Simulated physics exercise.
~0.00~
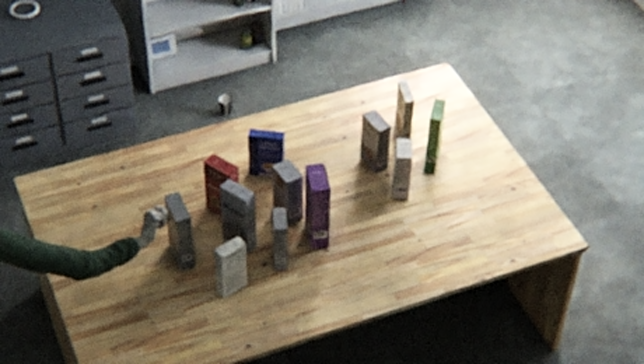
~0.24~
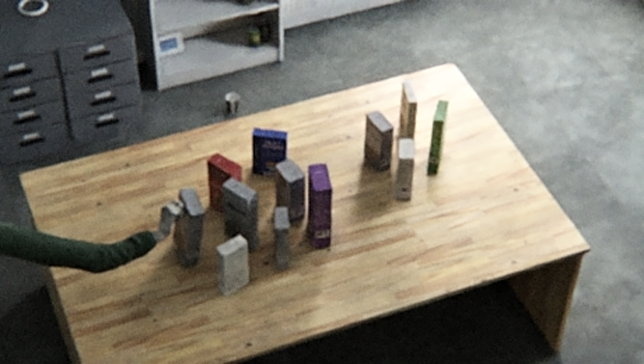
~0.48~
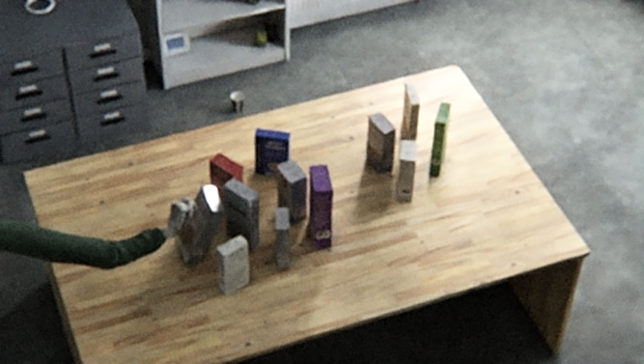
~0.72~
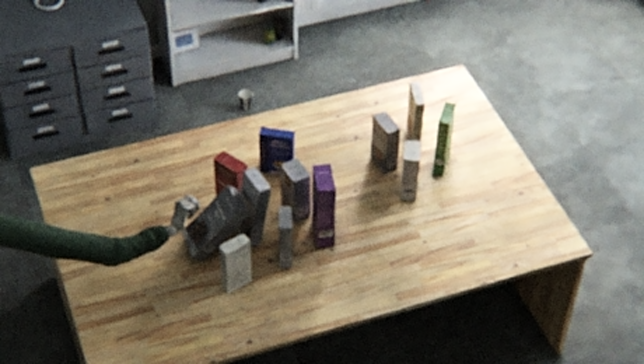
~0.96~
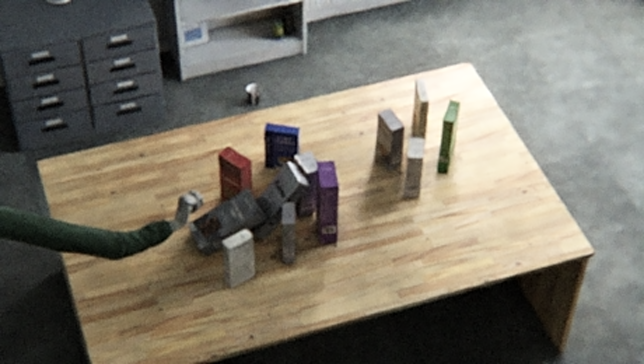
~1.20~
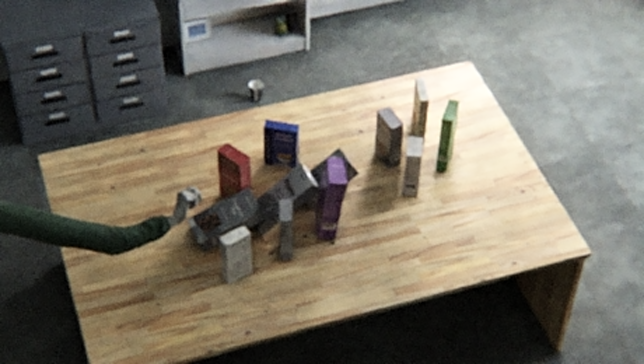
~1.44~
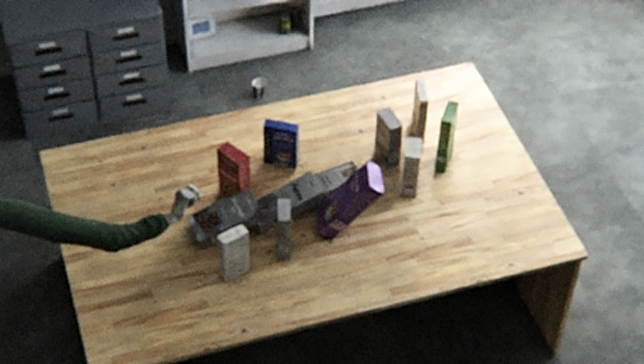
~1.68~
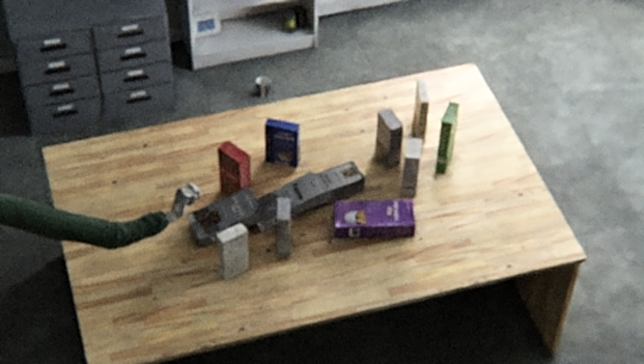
A gloved hand tips a grey box, toppling two more and finally the purple one.
